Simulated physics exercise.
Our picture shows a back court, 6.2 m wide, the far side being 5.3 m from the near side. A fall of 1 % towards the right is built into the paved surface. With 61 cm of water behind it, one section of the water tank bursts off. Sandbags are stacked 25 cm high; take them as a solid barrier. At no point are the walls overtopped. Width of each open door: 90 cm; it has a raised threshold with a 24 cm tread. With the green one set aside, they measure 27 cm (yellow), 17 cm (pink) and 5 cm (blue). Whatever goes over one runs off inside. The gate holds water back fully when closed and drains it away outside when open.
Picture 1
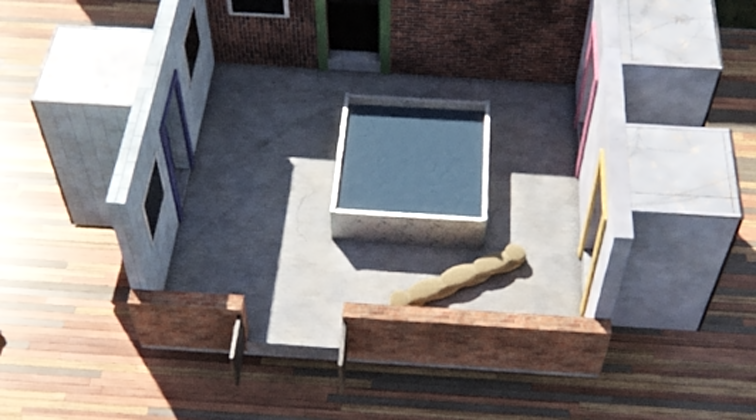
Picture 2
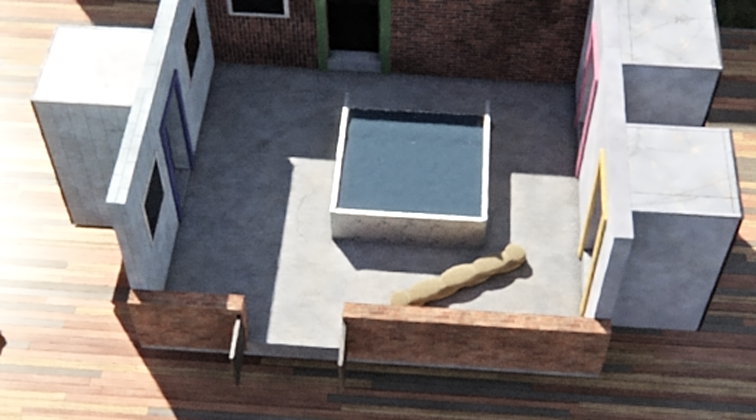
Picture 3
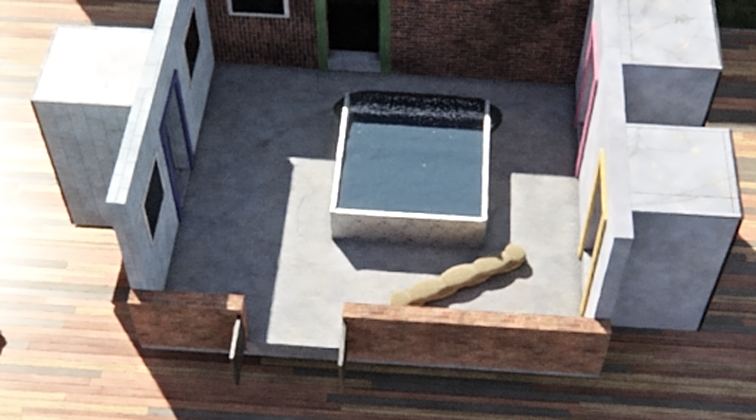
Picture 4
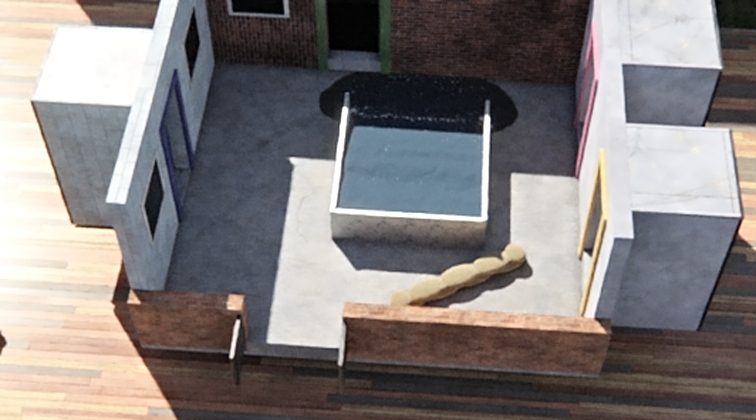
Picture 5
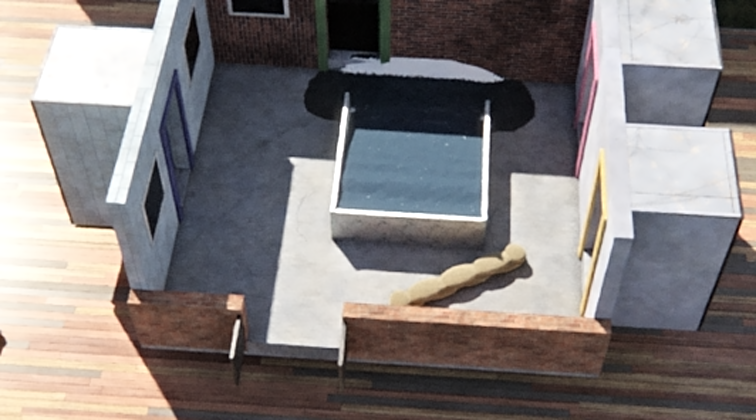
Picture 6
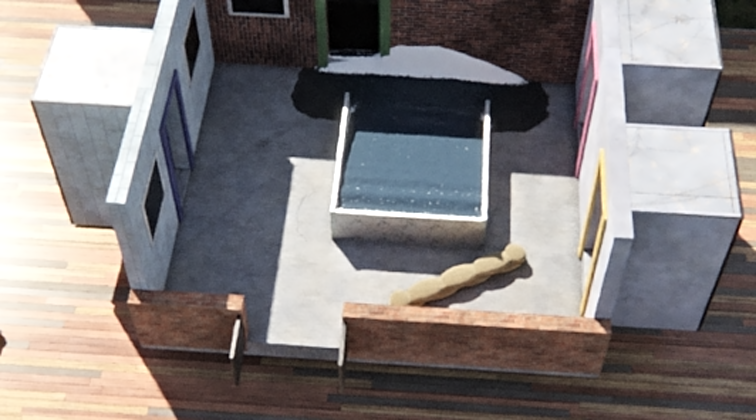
Dark water pours from the tank's far side and spreads back to the green door.
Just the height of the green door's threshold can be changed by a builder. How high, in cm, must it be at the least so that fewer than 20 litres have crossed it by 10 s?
At least roughly 31 cm high.
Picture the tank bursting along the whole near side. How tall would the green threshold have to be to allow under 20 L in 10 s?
Then the minimum is about 6.0 cm.
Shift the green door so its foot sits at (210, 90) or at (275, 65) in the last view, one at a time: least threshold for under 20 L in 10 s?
First place around 26 cm, second around 11.5 cm.
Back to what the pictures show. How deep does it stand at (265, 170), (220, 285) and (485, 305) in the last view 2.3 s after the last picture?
Respectively 1 cm, 0 cm and 0 cm.
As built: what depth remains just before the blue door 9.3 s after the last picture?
It comes to about 7.0 centimetres deep.
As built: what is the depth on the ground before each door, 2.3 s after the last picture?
At the blue door the depth is 7 cm, at pink 23 cm, at yellow 4 cm and at green 24 cm.
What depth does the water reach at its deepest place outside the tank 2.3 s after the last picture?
It gets to close to 39 centimetres there.
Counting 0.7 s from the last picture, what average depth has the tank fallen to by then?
The mean depth is about 36 cm.
Then, 0.7 s after the last picture water covers 20 % of the floor, deepest (48 cm) near (424, 78); 34 cm at the green door, 18 litres in over its 24 cm threshold.
Then, 2.3 s after the last picture water covers 50 % of the floor, deepest (39 cm) near (572, 95); 24 cm at the green door, 66 litres in over its 24 cm threshold.
Then, 9.3 s after the last picture water covers 95 % of the floor, deepest (14 cm) near (568, 349); 7 cm at the green door, 68 litres in over its 24 cm threshold.
At the green door as built, the water peaked near 34 cm, 0.9 s after the last picture.
Run again over the same 10 s with other heights there, 48 litres in over 26.5 cm, 5 litres over 35.5 cm. The limit of 20 litres is kept from about 31 cm up.
